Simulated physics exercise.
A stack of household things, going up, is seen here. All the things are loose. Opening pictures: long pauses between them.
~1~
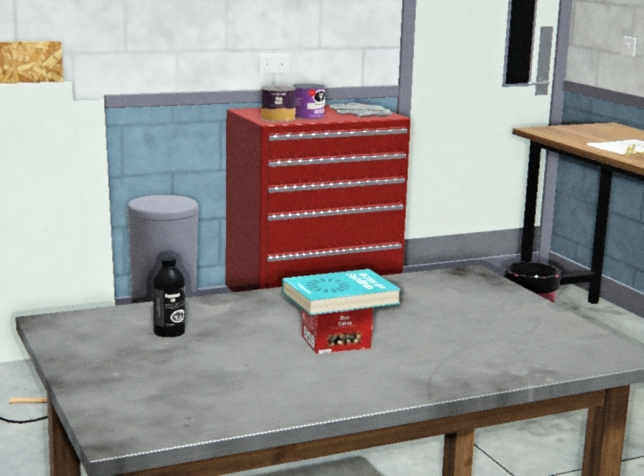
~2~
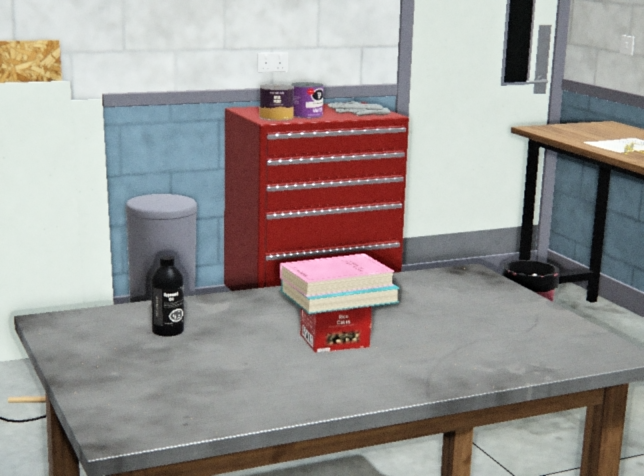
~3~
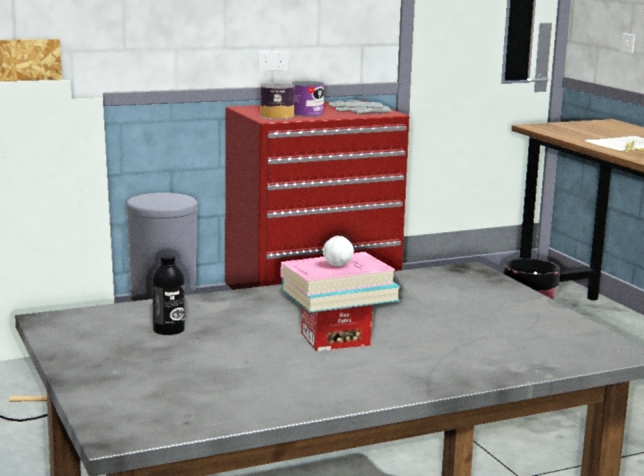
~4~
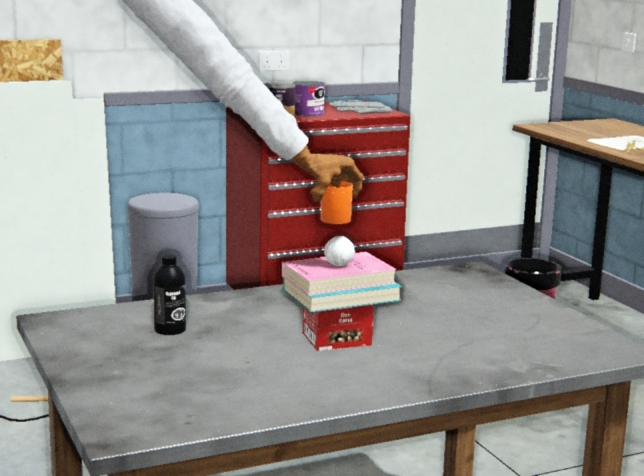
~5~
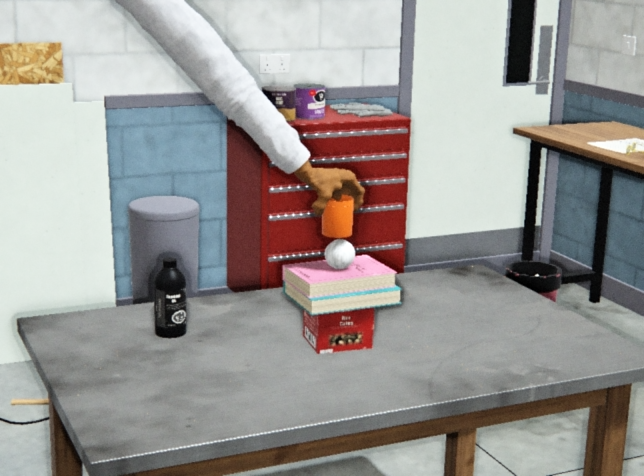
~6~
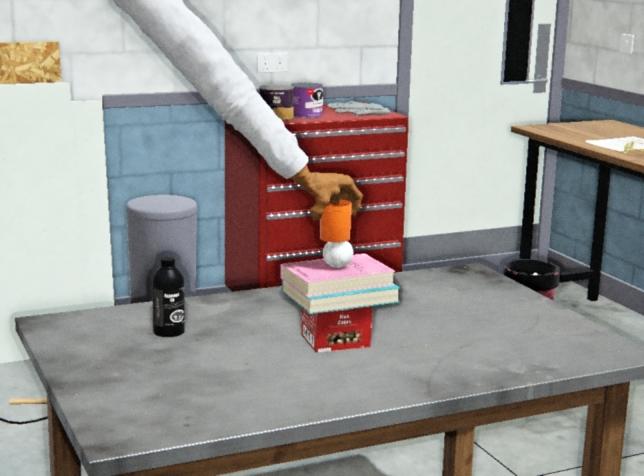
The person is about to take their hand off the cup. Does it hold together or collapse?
It collapses.
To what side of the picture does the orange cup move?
Off leftwards in the picture.
Then, 0.50 s past the last view, orange cup now fallen.
Then, 0.70 s past the last view, things are still on the move.
Finally, fallen, orange cup; the other 5 still in place. Final places as the last picture's camera would see them, orange cup near (213, 343). The pile loses its balance.
